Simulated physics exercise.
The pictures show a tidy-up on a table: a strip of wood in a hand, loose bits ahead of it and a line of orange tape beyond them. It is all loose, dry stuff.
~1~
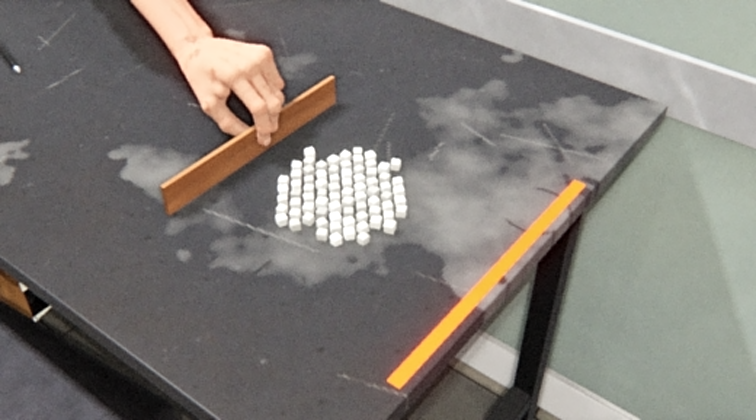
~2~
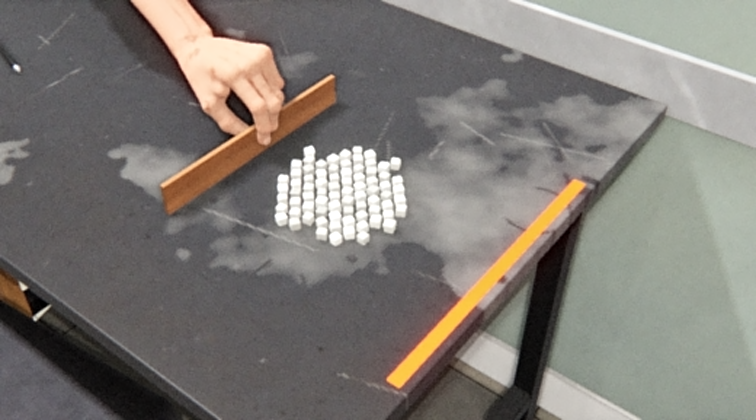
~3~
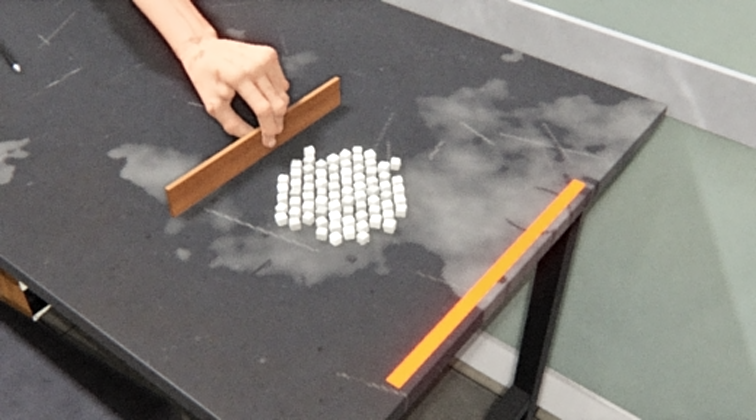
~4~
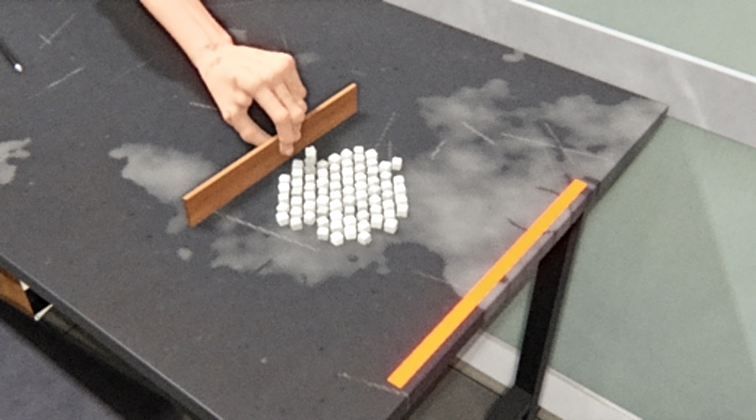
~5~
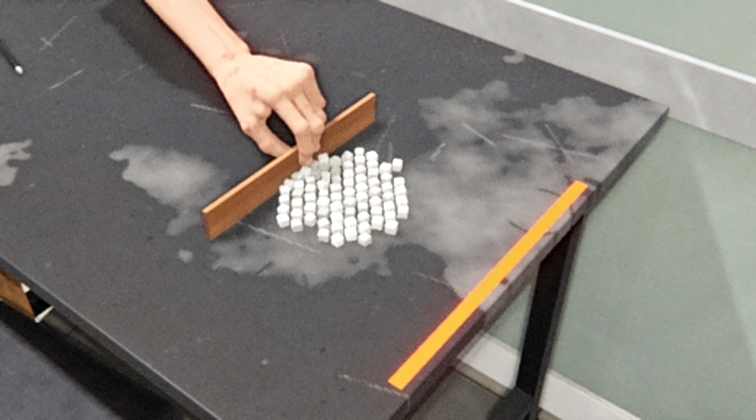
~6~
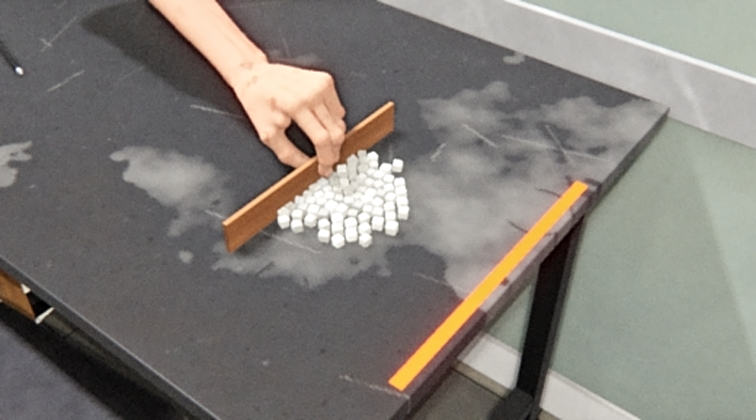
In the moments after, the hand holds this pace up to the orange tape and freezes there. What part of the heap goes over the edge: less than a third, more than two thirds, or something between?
The floor gets more than two thirds.
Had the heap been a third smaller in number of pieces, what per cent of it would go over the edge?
Close to 100 per cent.
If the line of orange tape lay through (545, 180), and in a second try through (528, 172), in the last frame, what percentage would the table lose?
The first gives 40 %, the second 10 %.
Soon, strip of wood still moving, near (409, 204); heap all on the table, its front near (477, 269).
A while on, strip of wood stopped at the orange tape; heap most over the edge.
Towards the end, strip of wood stopped at the orange tape; heap all over the edge.
Finally, strip of wood stopped at the orange tape; heap all over the edge.
